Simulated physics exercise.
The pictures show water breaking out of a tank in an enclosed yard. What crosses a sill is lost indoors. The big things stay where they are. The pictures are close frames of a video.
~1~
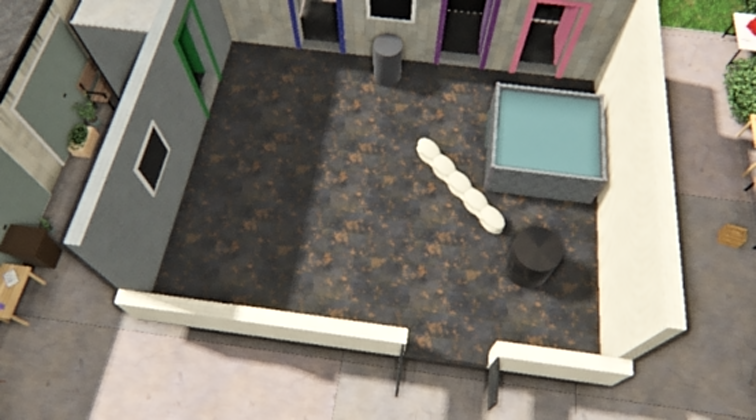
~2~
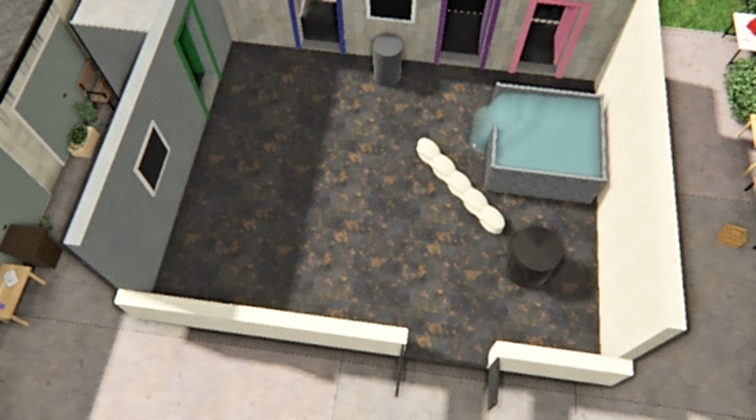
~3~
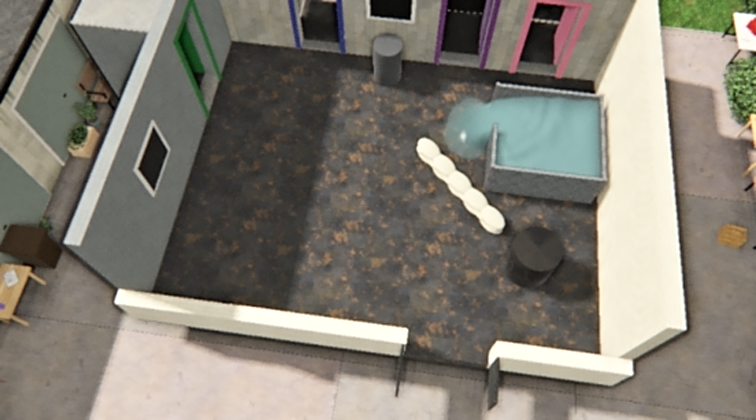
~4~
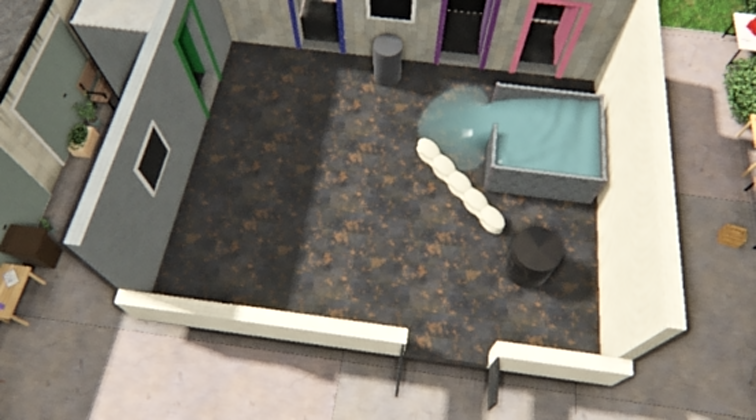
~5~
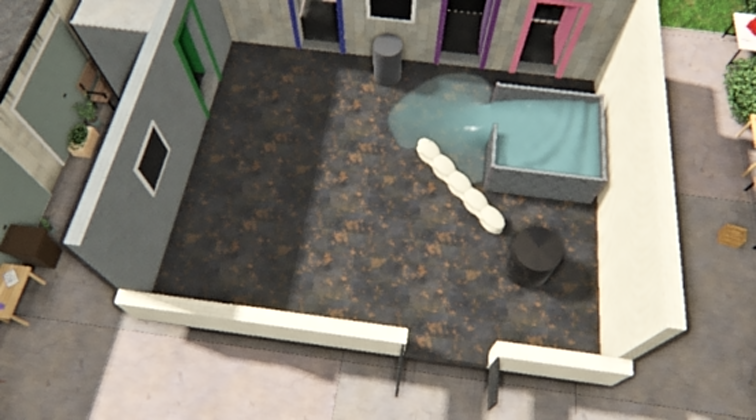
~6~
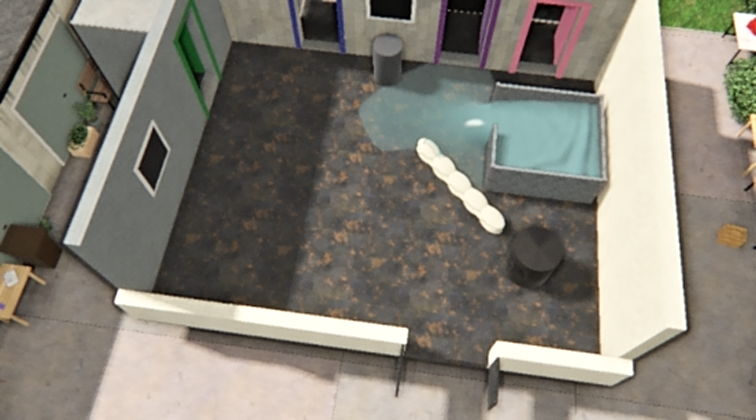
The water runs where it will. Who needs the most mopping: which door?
It is the blue one.
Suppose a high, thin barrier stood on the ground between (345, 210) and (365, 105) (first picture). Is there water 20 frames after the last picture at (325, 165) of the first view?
Verdict: No water.
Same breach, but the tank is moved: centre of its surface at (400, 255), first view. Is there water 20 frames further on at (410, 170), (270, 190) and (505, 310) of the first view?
As listed: No water, covered, dry.
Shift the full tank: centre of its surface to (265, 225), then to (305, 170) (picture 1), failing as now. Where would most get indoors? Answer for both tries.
The blue one; the blue door.
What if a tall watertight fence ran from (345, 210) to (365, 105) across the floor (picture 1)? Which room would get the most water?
The door marked blue.
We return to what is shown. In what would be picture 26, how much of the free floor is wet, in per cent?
About 45 per cent.
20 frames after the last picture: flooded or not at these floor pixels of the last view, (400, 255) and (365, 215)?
As listed: Free of water, clear.
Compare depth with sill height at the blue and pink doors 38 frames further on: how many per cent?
In turn 290 and 20 per cent.
A moment on, water covers 25 % of the floor; purple door wet at the sill, nothing in, blue door not reached, pink door not reached, green door not reached.
Next, water covers 40 % of the floor; purple door a trickle in, blue door wet at the sill, nothing in, pink door not reached, green door wet at the sill, nothing in.
Then, water covers 45 % of the floor; purple door some in, blue door wet at the sill, nothing in, pink door wet at the sill, nothing in, green door a trickle in.
Later, water covers 65 % of the floor; purple door some in, blue door some in, pink door wet at the sill, nothing in, green door a trickle in.
In the end, water covers 95 % of the floor; purple door some in, blue door a lot in, pink door wet at the sill, nothing in, green door a trickle in; the blue door has let in the most.
